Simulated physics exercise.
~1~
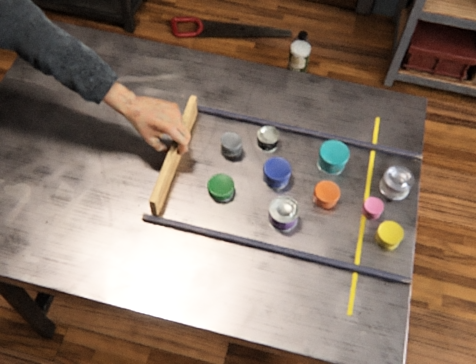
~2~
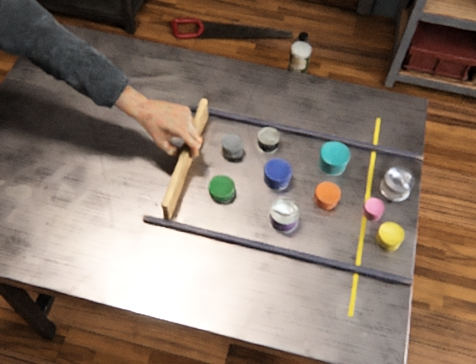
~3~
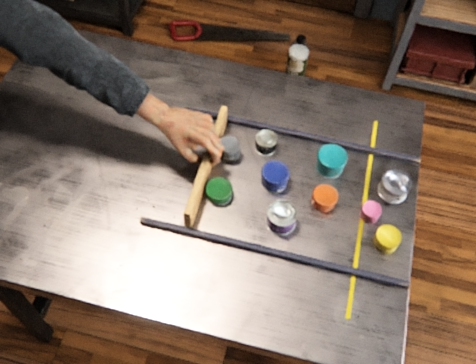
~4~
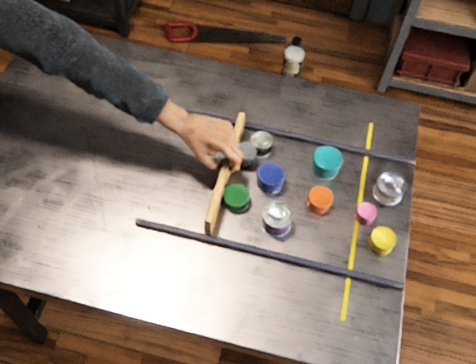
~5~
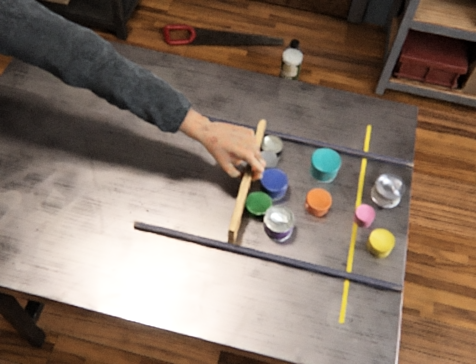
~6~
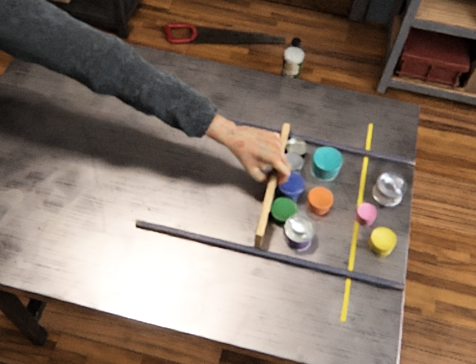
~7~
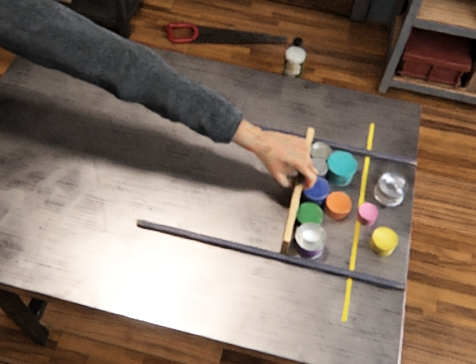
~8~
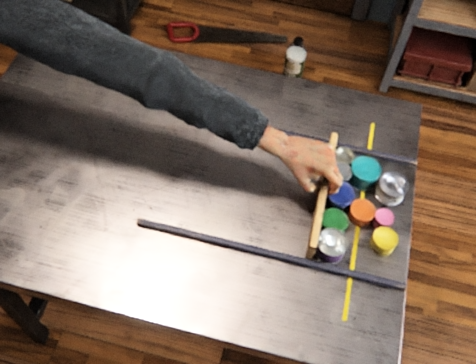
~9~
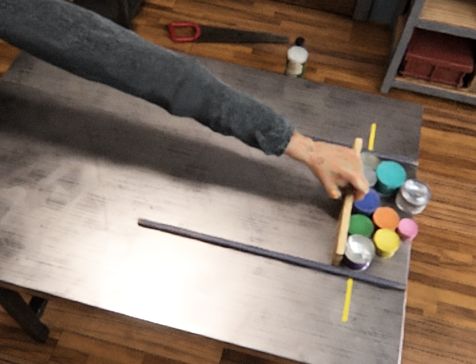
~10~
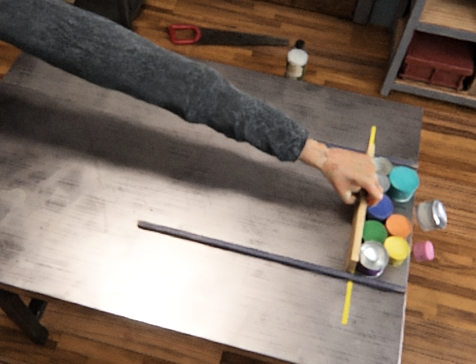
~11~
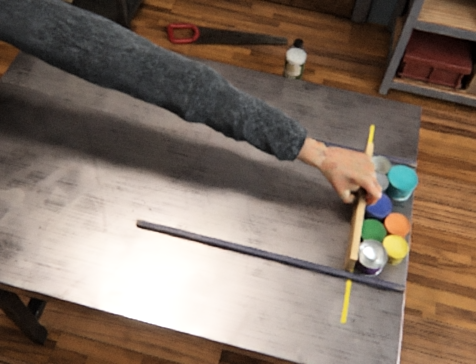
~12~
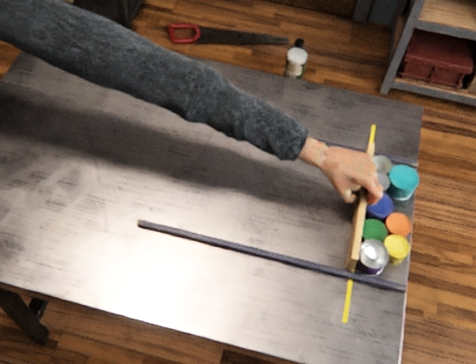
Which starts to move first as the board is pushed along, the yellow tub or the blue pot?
The blue pot starts to move first. The yellow tub, nearer the table's right end, stays put until the board is almost at the tape.
